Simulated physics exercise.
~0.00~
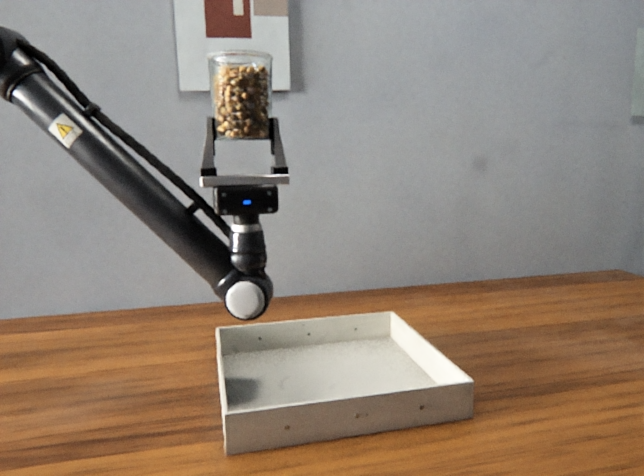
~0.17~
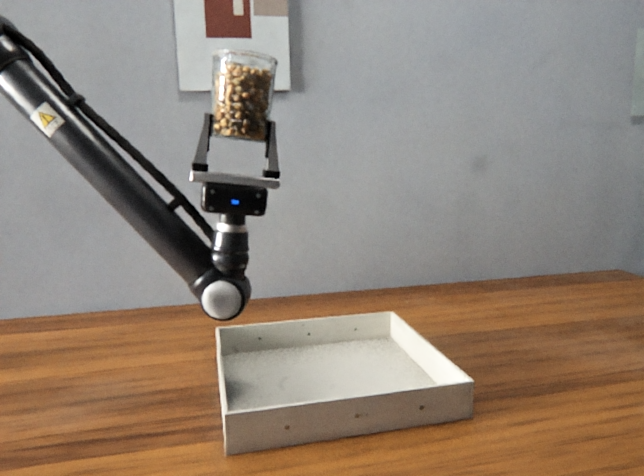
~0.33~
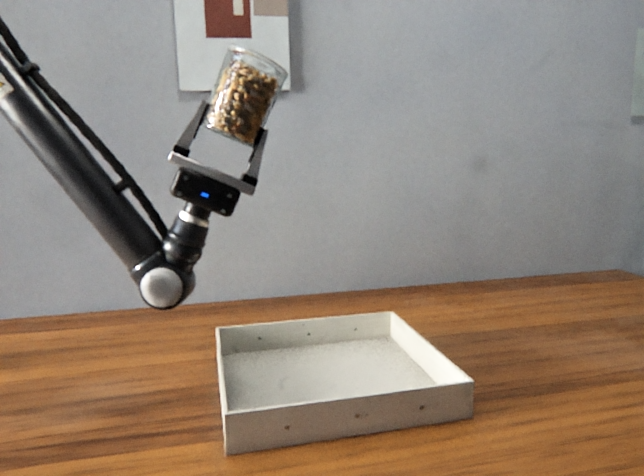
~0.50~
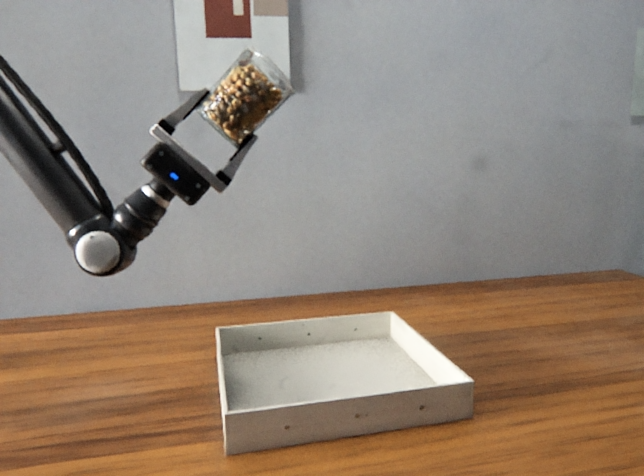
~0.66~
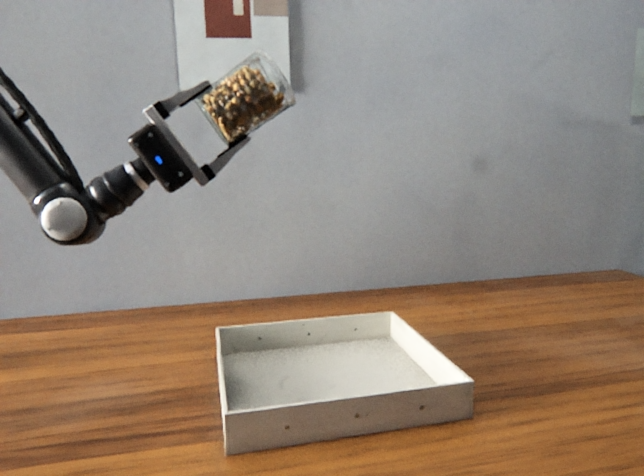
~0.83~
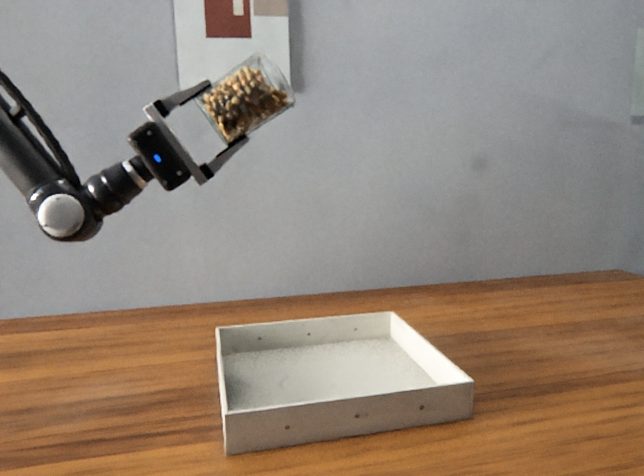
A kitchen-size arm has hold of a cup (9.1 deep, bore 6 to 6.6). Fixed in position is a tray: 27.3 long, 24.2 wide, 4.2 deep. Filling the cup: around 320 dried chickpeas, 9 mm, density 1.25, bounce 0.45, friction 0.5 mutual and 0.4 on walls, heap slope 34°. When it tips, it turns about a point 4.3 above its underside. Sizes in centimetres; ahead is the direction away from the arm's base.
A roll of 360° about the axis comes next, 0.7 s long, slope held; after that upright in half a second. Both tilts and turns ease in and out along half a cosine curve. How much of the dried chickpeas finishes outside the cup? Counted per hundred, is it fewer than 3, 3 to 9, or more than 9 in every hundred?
Fewer than 3 in every hundred.
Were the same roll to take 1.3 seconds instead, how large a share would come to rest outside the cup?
Then about 0 per cent.
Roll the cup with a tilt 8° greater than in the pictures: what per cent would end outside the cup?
About 5 %.
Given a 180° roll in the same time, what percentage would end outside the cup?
That would come to close to 0 in a hundred.
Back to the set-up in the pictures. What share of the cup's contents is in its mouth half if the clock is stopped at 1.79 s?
Roughly 45 %.
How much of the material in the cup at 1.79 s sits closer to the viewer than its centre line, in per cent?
50 per cent or thereabouts.
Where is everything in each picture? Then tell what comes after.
In the first frame, cup middle at (242, 100), upright; upper third of the load around (242, 82), from x 215 to 265, top at y 65; 322 in the cup.
In the second frame, cup middle at (242, 100), tipped 7°; upper third of the load around (241, 83), from x 215 to 270, top at y 65.
In the third frame, cup middle at (243, 100), tipped 24°; upper third of the load around (244, 84), from x 210 to 275, top at y 65.
In the fourth frame, cup middle at (243, 101), tipped 44°; upper third of the load around (247, 86), from x 205 to 280, top at y 70.
In the fifth frame, cup middle at (244, 101), tipped 56°; upper third of the load around (246, 88), from x 205 to 280, top at y 70.
In the sixth frame, cup middle at (244, 101), tipped 57°; upper third of the load around (246, 89), from x 205 to 285, top at y 70; 322 in the cup.
By 1.31 s, tipped 57°, highest piece 40 above the table; 321 in the cup, 1 in flight or on a rim.
By 1.79 s, tipped 27°, highest piece 40 above the table; 320 in the cup, 2 in the tray.
By 2.23 s, upright, highest piece 41 above the table; 320 in the cup, 2 in the tray.
By 2.93 s, upright, highest piece 41 above the table; 320 in the cup, 2 in the tray.
Final count, 320 in the cup, 2 in the tray. That is 1 % outside the cup.
